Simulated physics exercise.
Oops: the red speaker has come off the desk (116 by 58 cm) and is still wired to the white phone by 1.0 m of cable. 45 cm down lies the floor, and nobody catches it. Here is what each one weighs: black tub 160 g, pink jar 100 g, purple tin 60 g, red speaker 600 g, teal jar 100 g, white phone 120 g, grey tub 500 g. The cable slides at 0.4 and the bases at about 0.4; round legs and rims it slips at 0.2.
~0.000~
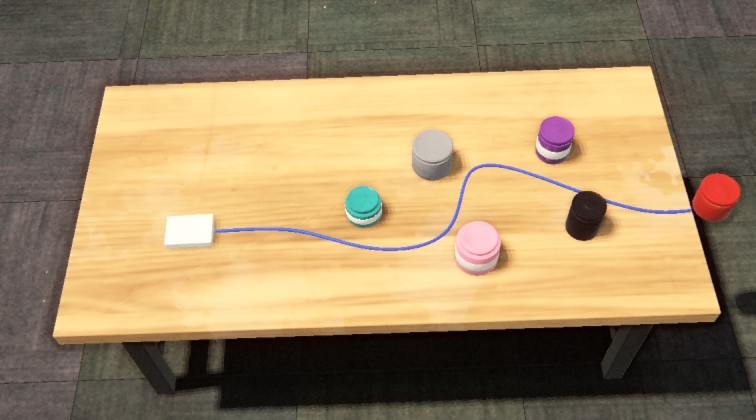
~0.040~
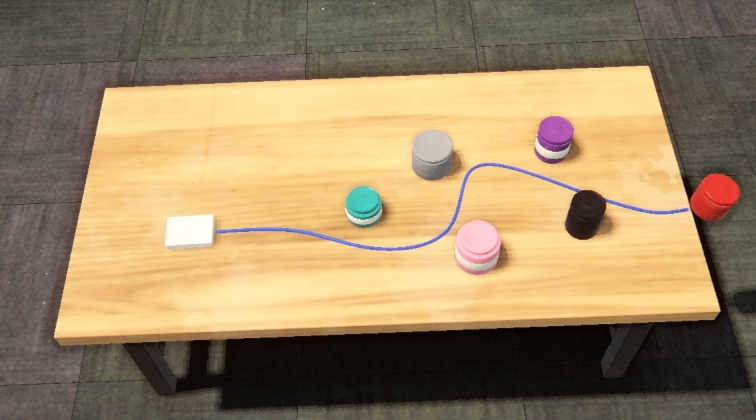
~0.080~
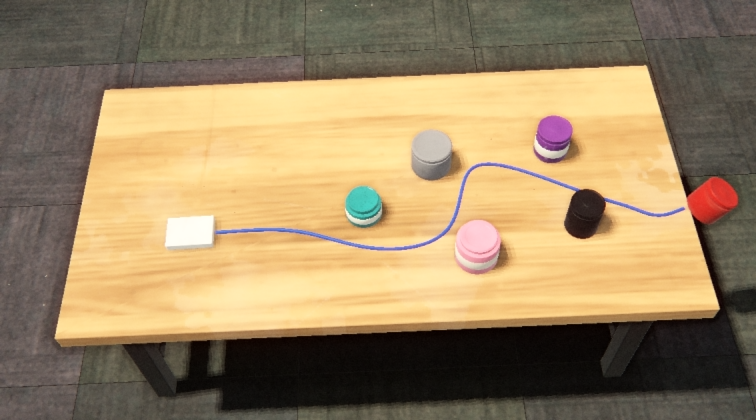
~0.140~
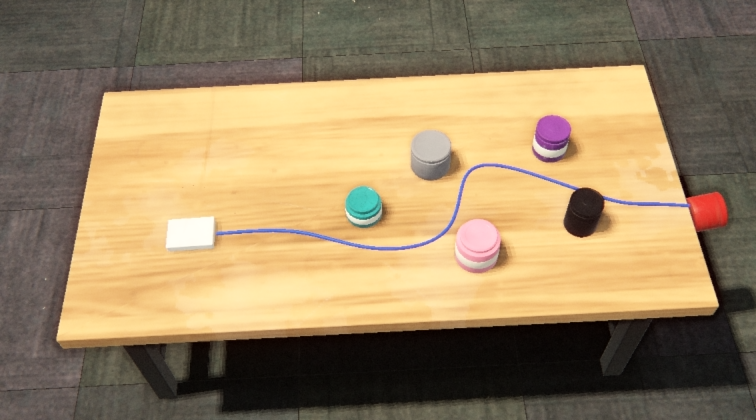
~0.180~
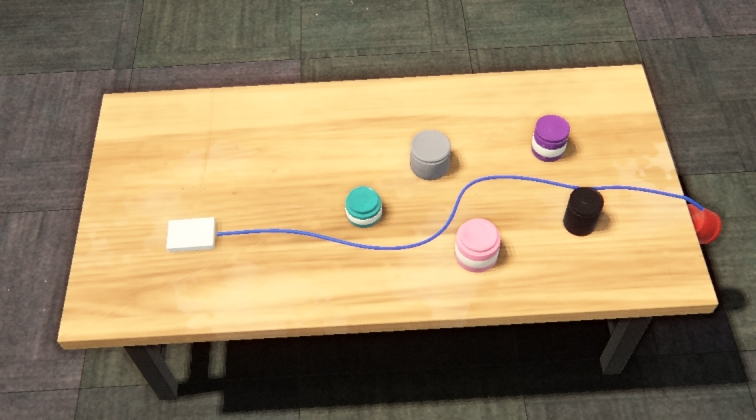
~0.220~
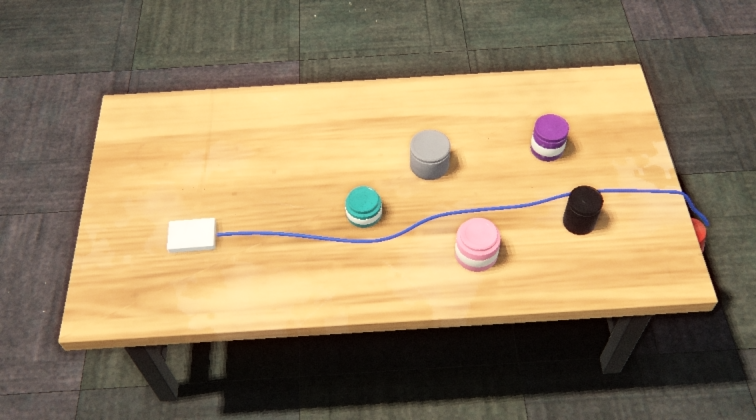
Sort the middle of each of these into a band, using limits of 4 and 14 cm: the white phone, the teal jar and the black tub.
Sorted: The white phone above 14 cm; the teal jar between 4 and 14 cm; the black tub below 4 cm.
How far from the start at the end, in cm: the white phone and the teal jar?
Roughly: White phone 45 cm, teal jar 10 cm.
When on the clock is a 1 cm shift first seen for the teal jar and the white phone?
Teal jar: 0.40 s; white phone: 0.26 s.
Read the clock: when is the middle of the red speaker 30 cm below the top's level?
That is: 0.36 s.
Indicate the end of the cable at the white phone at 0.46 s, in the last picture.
Look around (390, 224) and you'll see it.
By 0.5 s, the cable's tail end at (390, 224); white phone 34 cm off its start, teal jar 7 cm off its start, red speaker over the edge.
By 0.7 s, the cable's tail end at (444, 232); white phone 47 cm off its start, teal jar 11 cm off its start, red speaker over the edge.
By 1.0 s, the cable's tail end at (444, 232); white phone 47 cm off its start at (444, 249), teal jar 11 cm off its start at (414, 176), red speaker over the edge.
By 1.2 s, the cable's tail end at (444, 232); white phone 47 cm off its start, teal jar 11 cm off its start, red speaker over the edge.
By 2.4 s, the cable's tail end at (444, 232); white phone 47 cm off its start at (444, 249), teal jar 11 cm off its start at (414, 176), black tub 0 cm off its start at (587, 200), red speaker over the edge.
